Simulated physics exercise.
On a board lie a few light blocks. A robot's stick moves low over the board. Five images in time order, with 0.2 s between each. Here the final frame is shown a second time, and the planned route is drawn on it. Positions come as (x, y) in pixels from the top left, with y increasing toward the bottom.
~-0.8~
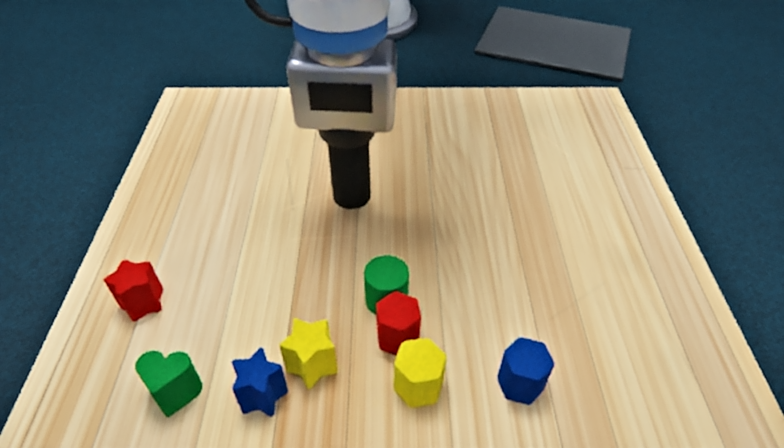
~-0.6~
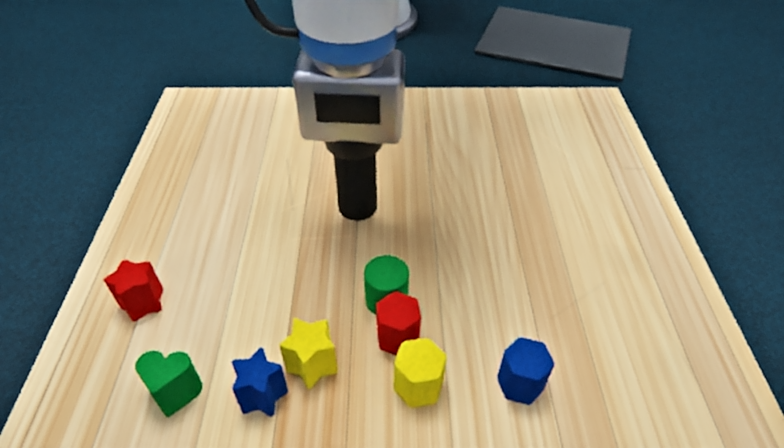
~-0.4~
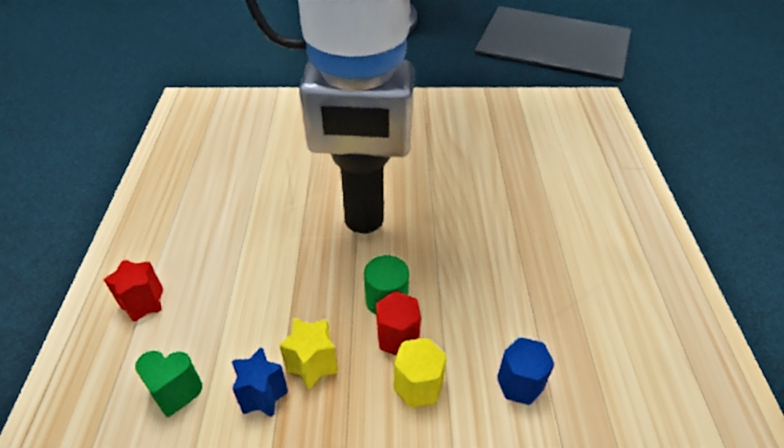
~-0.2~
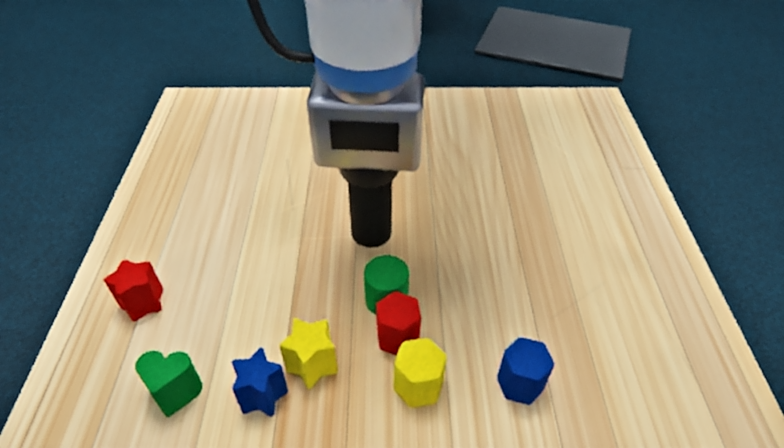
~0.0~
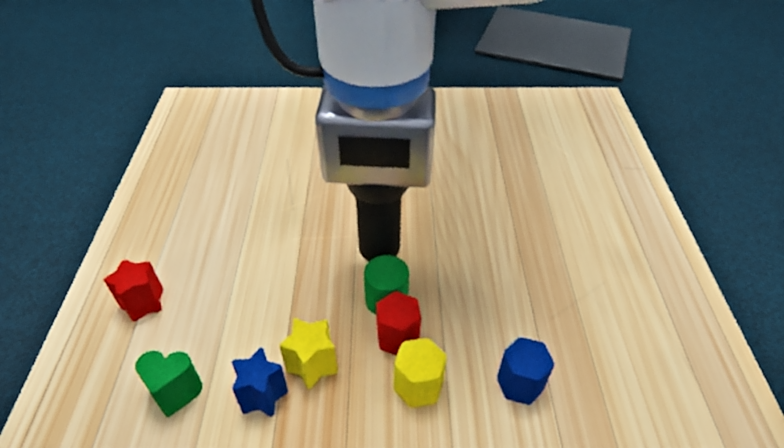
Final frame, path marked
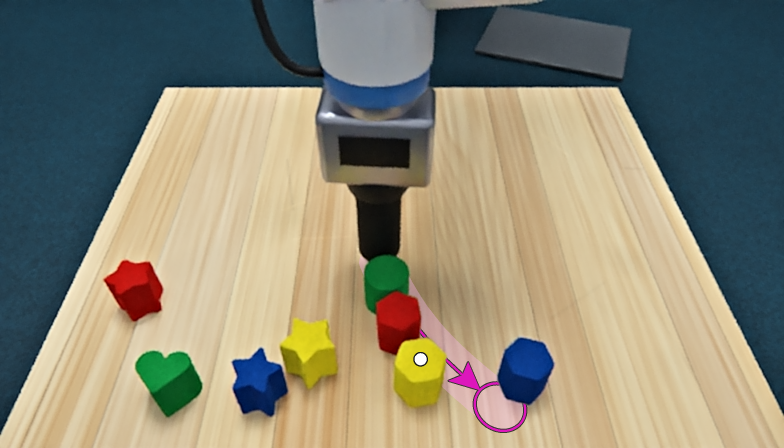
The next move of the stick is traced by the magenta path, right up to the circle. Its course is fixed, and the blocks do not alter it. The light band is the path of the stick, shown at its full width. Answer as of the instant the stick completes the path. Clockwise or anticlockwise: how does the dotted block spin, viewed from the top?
Counterclockwise from above.
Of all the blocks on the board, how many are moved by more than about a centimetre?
Once the path ends, three or more blocks will have shifted.
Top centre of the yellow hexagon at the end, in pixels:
Close to (429, 390).
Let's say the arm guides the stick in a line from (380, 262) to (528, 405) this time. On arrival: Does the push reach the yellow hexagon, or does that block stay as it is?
It is carried off its spot.
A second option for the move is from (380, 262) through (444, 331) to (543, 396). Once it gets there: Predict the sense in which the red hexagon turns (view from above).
Looking down, it rotates anti-clockwise.
The drawn path runs from (380, 262) via (422, 333), ending at (500, 406); the dot is on the yellow hexagon.
On the path given first. One third of the way, stick at (406, 296); green circular block at (392, 320); red hexagon at (390, 361), turned 15° anticlockwise; yellow hexagon at (429, 388), turned 45° anticlockwise.
Two thirds of the way, stick at (447, 346); green circular block at (398, 346); red hexagon at (373, 387), turned 35° anticlockwise; yellow hexagon at (429, 390), turned 50° anticlockwise.
At the end, stick at (504, 394); green circular block at (398, 346); red hexagon at (373, 387), turned 35° anticlockwise; yellow hexagon at (429, 390), turned 50° anticlockwise; blue hexagon at (553, 364), turned 30° anticlockwise.
